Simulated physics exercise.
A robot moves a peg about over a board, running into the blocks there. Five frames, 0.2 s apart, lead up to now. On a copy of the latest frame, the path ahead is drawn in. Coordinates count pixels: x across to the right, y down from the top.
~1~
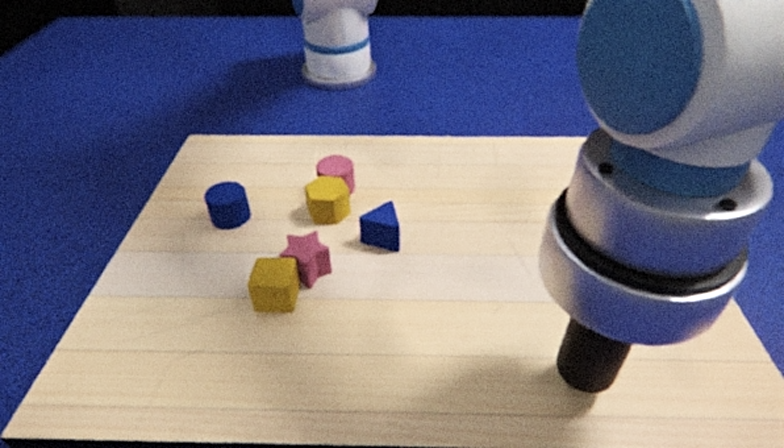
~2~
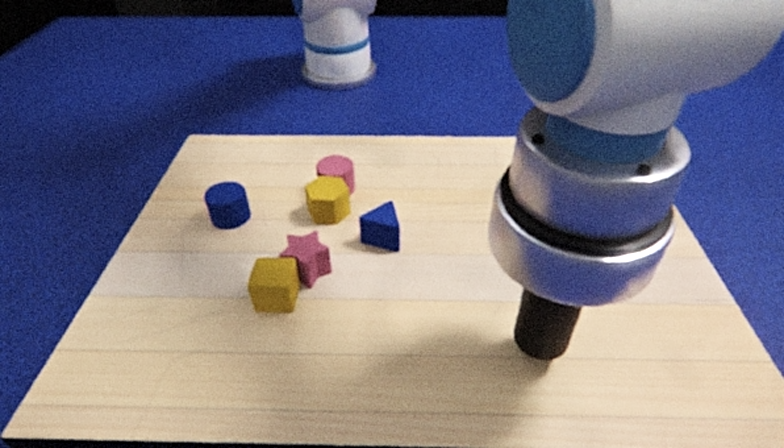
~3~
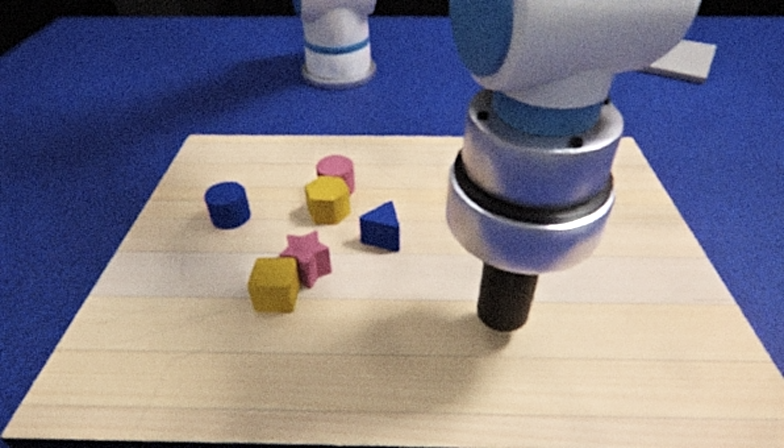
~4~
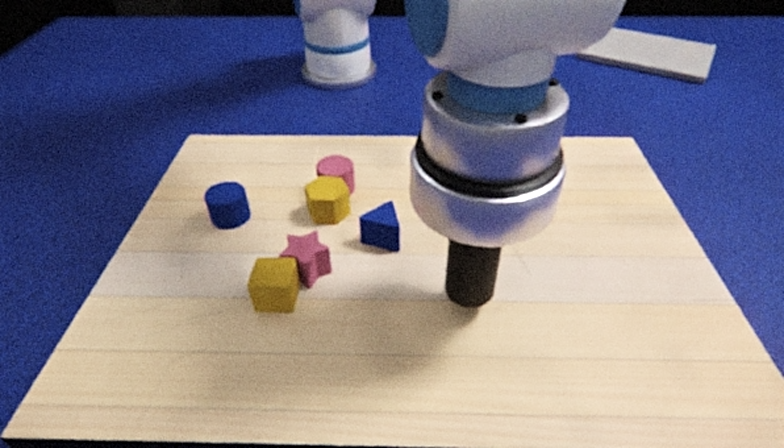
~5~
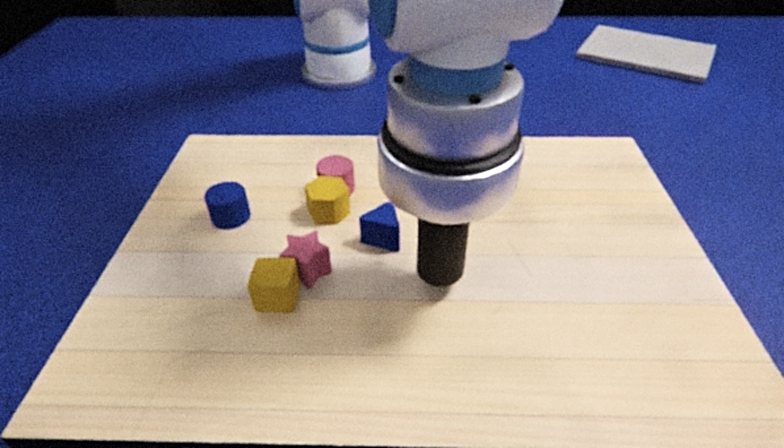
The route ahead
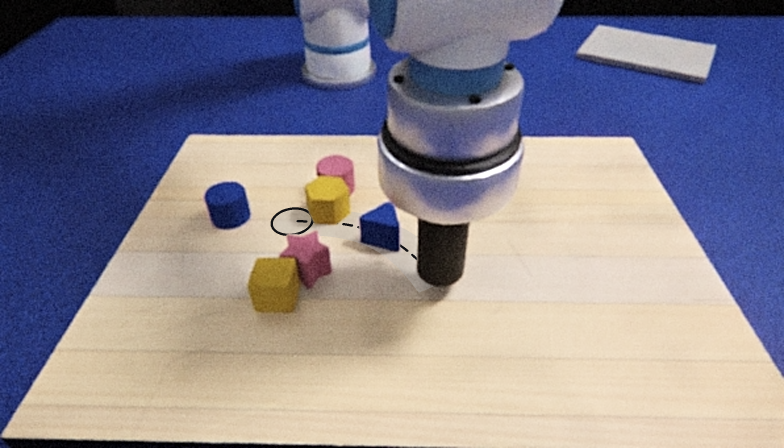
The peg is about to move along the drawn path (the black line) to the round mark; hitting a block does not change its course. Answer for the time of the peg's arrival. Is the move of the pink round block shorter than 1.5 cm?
Short answer: Yes.
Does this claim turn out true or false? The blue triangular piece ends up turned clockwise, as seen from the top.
That statement is accurate.
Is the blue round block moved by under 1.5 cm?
The answer is yes.
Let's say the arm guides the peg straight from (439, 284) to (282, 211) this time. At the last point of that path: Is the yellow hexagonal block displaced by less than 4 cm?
Short answer: No.
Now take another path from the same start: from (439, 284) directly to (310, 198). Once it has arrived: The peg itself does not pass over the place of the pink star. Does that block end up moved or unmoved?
At the end of the path, it will still be in place.
The line goes from (439, 284) through (401, 246) and (350, 225) to (292, 221).
The first path, step by step. One third of the way, peg (400, 231); blue triangular piece (366, 202).
Two thirds of the way, peg (348, 211); yellow hexagonal block (286, 177); pink round block (333, 162); blue triangular piece (315, 184).
At the end, peg (290, 207); blue round block unmoved; yellow hexagonal block (255, 162), turned 35° clockwise; pink round block (333, 162); blue triangular piece (268, 177), turned 20° clockwise.
